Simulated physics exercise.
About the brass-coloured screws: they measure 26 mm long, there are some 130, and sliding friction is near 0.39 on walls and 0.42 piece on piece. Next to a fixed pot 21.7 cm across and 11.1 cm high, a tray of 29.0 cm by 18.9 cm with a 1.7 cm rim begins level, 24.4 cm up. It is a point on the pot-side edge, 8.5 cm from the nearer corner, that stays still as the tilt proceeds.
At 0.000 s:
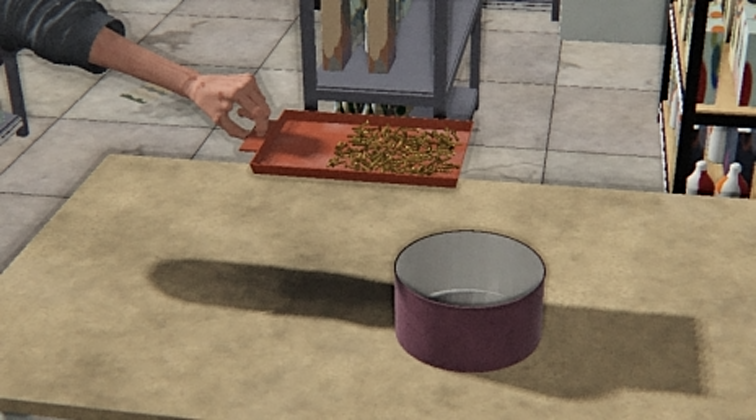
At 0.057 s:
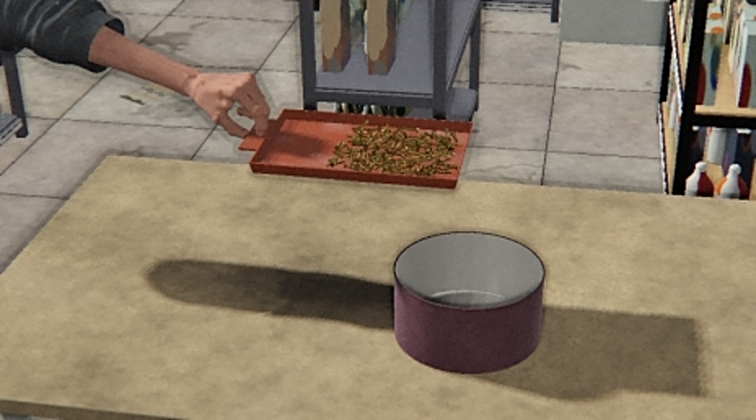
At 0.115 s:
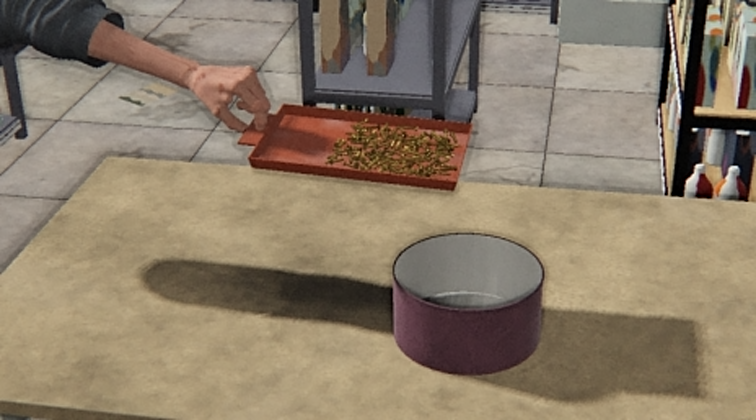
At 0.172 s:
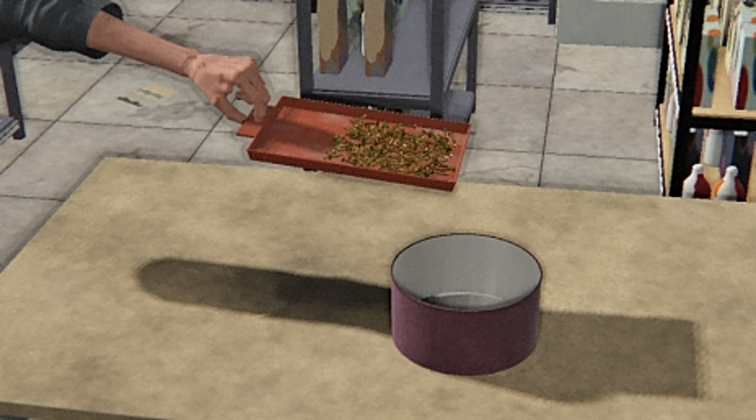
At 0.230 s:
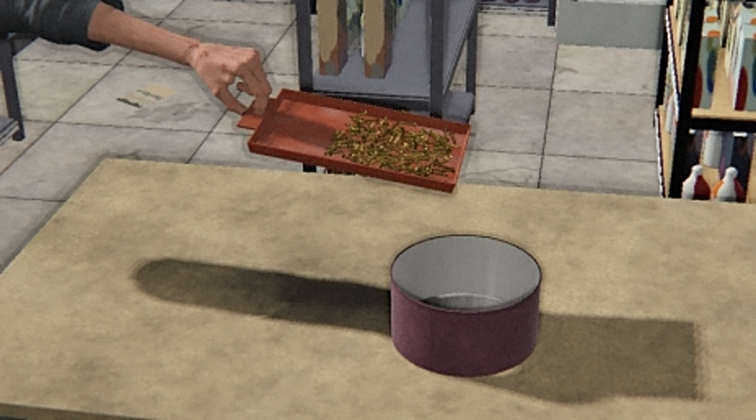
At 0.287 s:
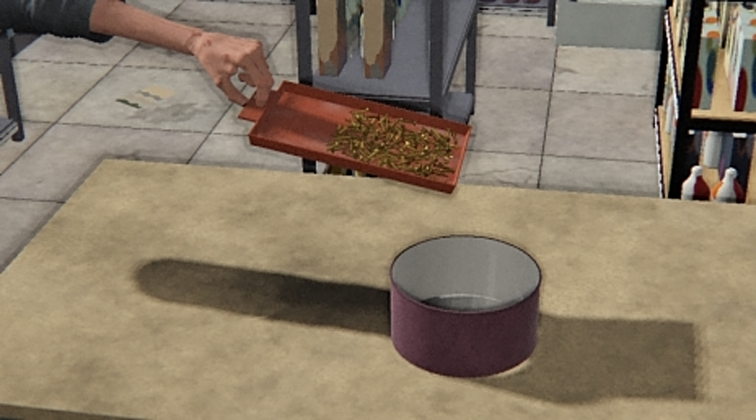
A hand held a red tray of small brass-coloured pieces above a table with a purple pot on it, then slowly tilted the tray a little, lowering its right side while the pieces barely moved.
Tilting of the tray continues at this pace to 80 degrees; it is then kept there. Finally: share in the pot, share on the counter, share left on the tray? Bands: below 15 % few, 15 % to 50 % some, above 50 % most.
Result: Pot: Most, counter: Some, left on the tray: Few.
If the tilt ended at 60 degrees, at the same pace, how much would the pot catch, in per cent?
It would be near 25 per cent.
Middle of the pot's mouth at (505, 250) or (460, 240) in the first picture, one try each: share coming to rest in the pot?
I'd say some 85 per cent for the first and some 85 per cent for the second.
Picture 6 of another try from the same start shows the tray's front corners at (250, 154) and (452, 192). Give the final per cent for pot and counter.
In the pot: 95 per cent; on the counter: 0 per cent.
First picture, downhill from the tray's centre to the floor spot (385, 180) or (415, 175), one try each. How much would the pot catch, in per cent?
I'd put it at about 85 per cent for the first tilt and about 95 per cent for the second.
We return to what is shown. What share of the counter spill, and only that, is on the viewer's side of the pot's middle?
I'd put it at around 0 per cent.
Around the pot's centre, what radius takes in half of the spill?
Some 14 centimetres.
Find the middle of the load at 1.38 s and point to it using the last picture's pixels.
I'd put it close to (456, 152).
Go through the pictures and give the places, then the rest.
Tray tilt 0 degrees, front corners at (253, 163) and (455, 177); middle of the pieces at (397, 150); pot at (470, 267), in the first picture.
Tray tilt 1 degrees, front corners at (253, 162) and (455, 178); middle of the pieces at (396, 150), in the second picture.
Tray tilt 3 degrees, front corners at (252, 157) and (454, 180); middle of the pieces at (396, 150), in the third picture.
Tray tilt 6 degrees, front corners at (251, 149) and (453, 181), lowest corner right front; middle of the pieces at (394, 147), in the fourth picture.
Tray tilt 8 degrees, front corners at (251, 141) and (453, 182), lowest corner right front; middle of the pieces at (395, 146), in the fifth picture.
Tray tilt 11 degrees, front corners at (252, 134) and (453, 183), lowest corner right front; middle of the pieces at (395, 144); pot at (465, 272). The tray's pace is about 50 degrees a second, in the sixth picture.
Then, at 0.94 s, tilt 43 degrees; the tray holds 100 %, the pot 0 %.
After 1.38 s, tilt 65 degrees; the tray holds 95 %, the pot 0 %.
Then, at 1.90 s, tilt 80 degrees; the tray holds 15 %, the pot 60 %.
At rest (3.1 s), pot 70 %, counter 25 %, tray 5 %.
